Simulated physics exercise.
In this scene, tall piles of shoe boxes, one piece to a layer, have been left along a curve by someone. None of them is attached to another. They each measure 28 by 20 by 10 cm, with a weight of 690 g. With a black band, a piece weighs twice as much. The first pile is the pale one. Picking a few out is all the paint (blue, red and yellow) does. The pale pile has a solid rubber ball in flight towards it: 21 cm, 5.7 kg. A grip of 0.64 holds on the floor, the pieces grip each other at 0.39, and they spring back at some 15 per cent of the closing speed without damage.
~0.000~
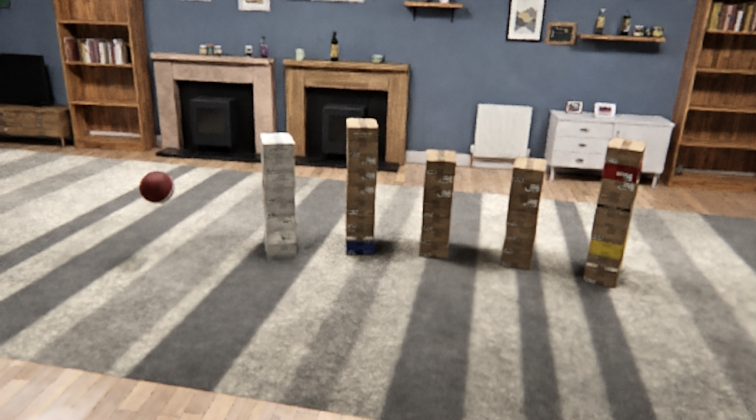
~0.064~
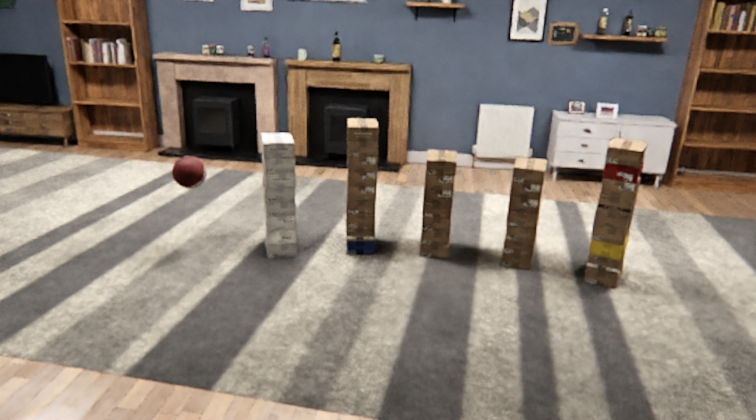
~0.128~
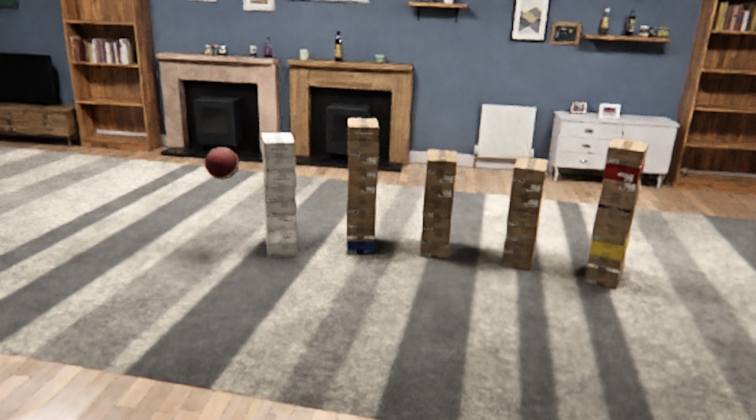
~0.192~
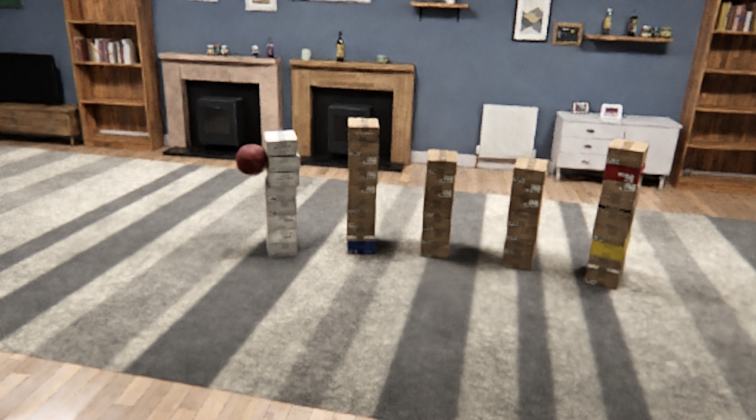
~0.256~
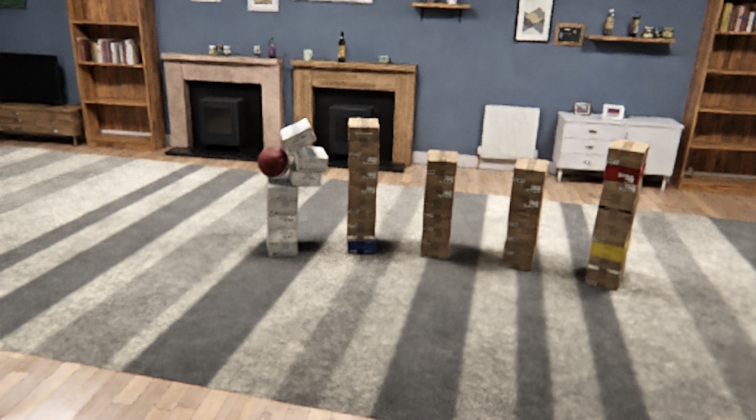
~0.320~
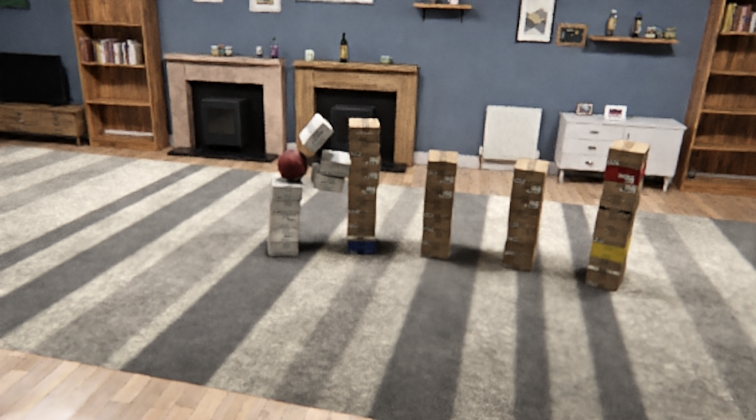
A living room with blue walls, two fireplaces and a striped grey carpet is seen from slightly above, the camera shifting slightly. Five tall stacks of boxes stand in a row, a whitish one at left and four brown ones, with blue low on the second and red and yellow on the rightmost. A dark red ball flies in from the left, strikes the pale stack's upper part and knocks its top boxes rightward, tilting, toward the second stack.
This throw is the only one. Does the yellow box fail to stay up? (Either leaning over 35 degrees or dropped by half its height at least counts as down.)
Yes, it comes down.
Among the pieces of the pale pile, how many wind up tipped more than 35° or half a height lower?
That happens to 7 of them.
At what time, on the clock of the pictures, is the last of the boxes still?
4.0 s, give or take.
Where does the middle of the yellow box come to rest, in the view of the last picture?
About (670, 281).
By 0.84 s, 7 of the pale pile down; 7 of the 32 other boxes down; yellow box unmoved; blue box moved 29 mm.
By 2.16 s, 7 of the pale pile down; 19 of the 32 other boxes down; yellow box tilted 4°; red box tilted 4°.
When it is over (4.1 s), 7 of the pale pile down; 27 of the 32 other boxes down; yellow box on its side; red box upside down; blue box moved 26 mm. In pixels of the last frame, middles, yellow box near (670, 281).
